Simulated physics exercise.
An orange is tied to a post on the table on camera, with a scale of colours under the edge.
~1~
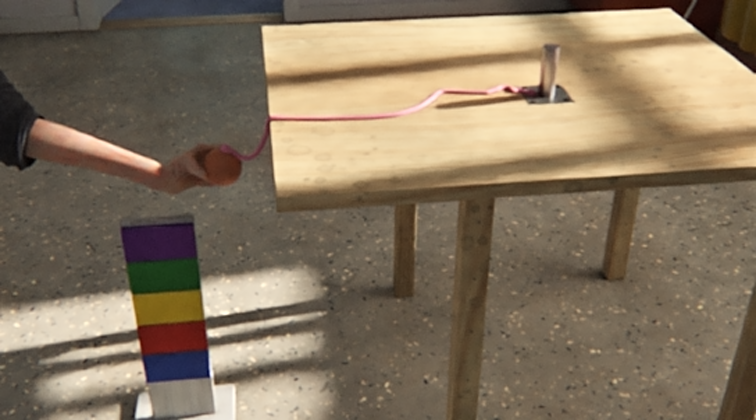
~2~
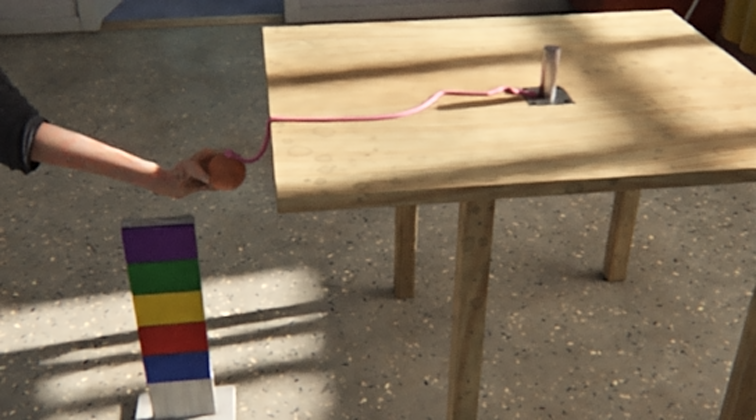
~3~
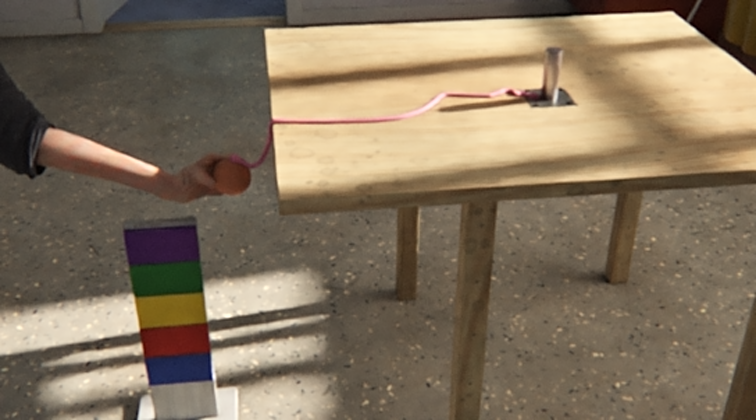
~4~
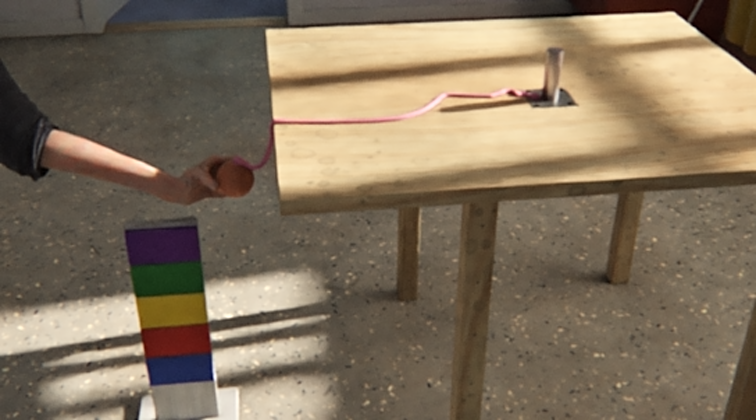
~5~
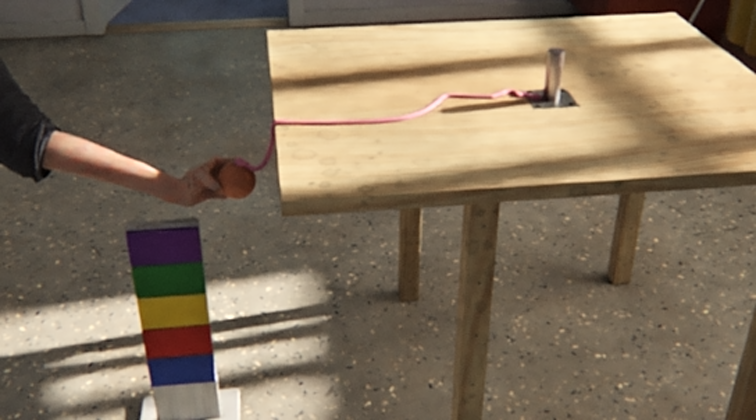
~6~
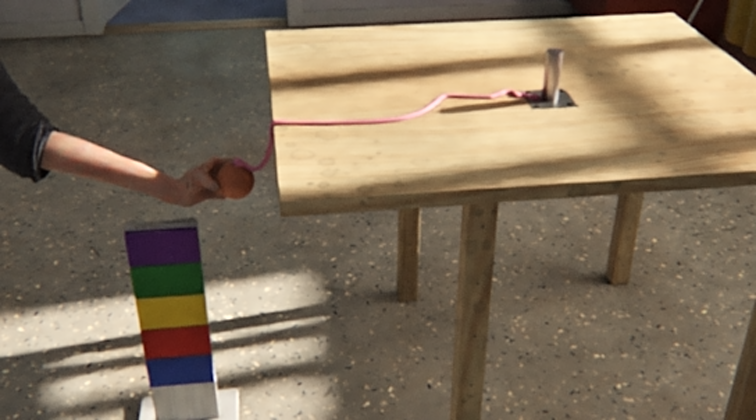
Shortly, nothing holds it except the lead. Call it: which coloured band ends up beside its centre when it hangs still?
Purple, beside its centre.
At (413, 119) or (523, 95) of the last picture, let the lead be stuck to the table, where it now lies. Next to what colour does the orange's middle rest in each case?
For the first place it's none, it hangs higher, and for the second purple.
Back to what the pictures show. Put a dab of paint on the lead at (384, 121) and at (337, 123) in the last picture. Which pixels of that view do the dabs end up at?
They finish close to (343, 114) and close to (296, 117).
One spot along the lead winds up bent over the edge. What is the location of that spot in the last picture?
Answer: The point at (310, 123).
Soon after, orange near (292, 240); level with purple.
After that, orange near (267, 240); level with purple.
In the end, orange near (280, 240); level with purple. The purple one.
